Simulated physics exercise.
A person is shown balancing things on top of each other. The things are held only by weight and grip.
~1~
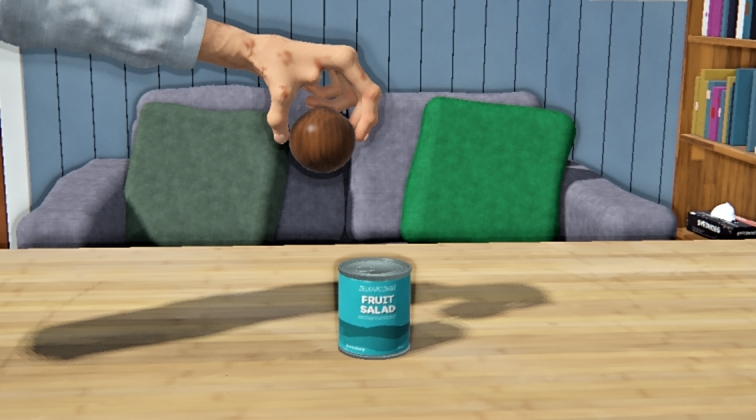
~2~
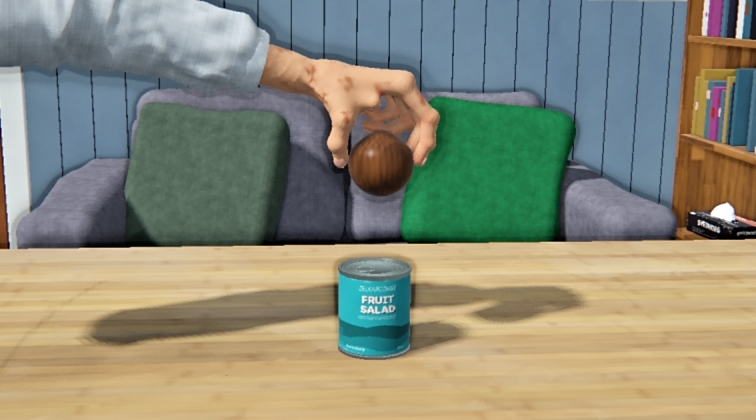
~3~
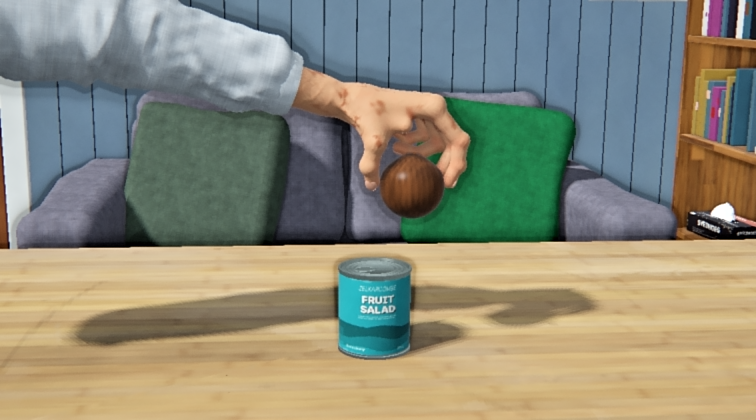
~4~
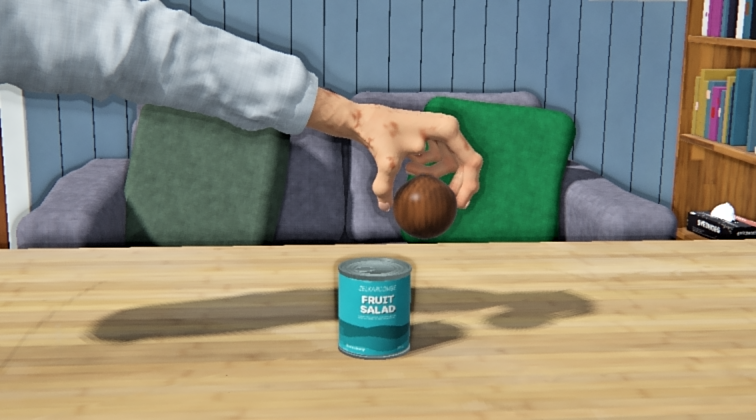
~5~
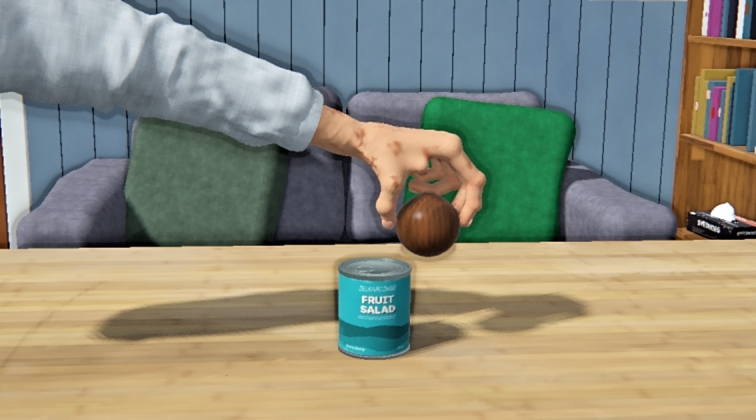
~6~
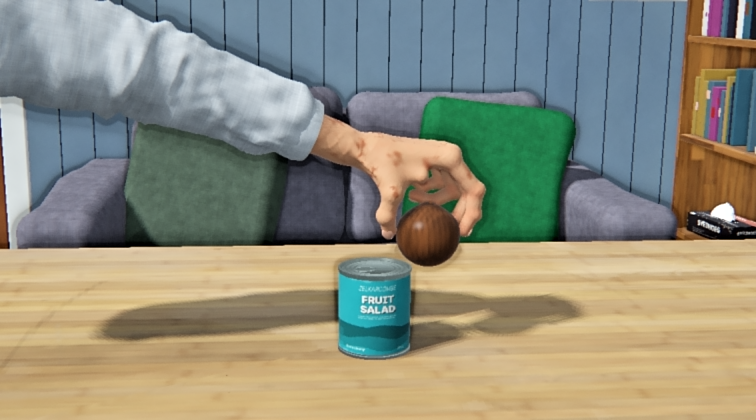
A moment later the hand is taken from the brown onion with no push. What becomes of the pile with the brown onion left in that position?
Watch - something tips or drops.
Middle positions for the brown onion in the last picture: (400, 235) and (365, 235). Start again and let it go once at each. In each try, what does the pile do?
Case A: It does not fall; case B: It does not fall.
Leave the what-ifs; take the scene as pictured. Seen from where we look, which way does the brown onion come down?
Its movement is toward the right.
Then, 0.30 s later than the last frame, brown onion now fallen.
Then, 1.60 s later than the last frame, nothing new.
When it is over, fallen, brown onion; turquoise pot as before. End places, in pixels of the last picture, brown onion near (475, 316). The pile gives way.
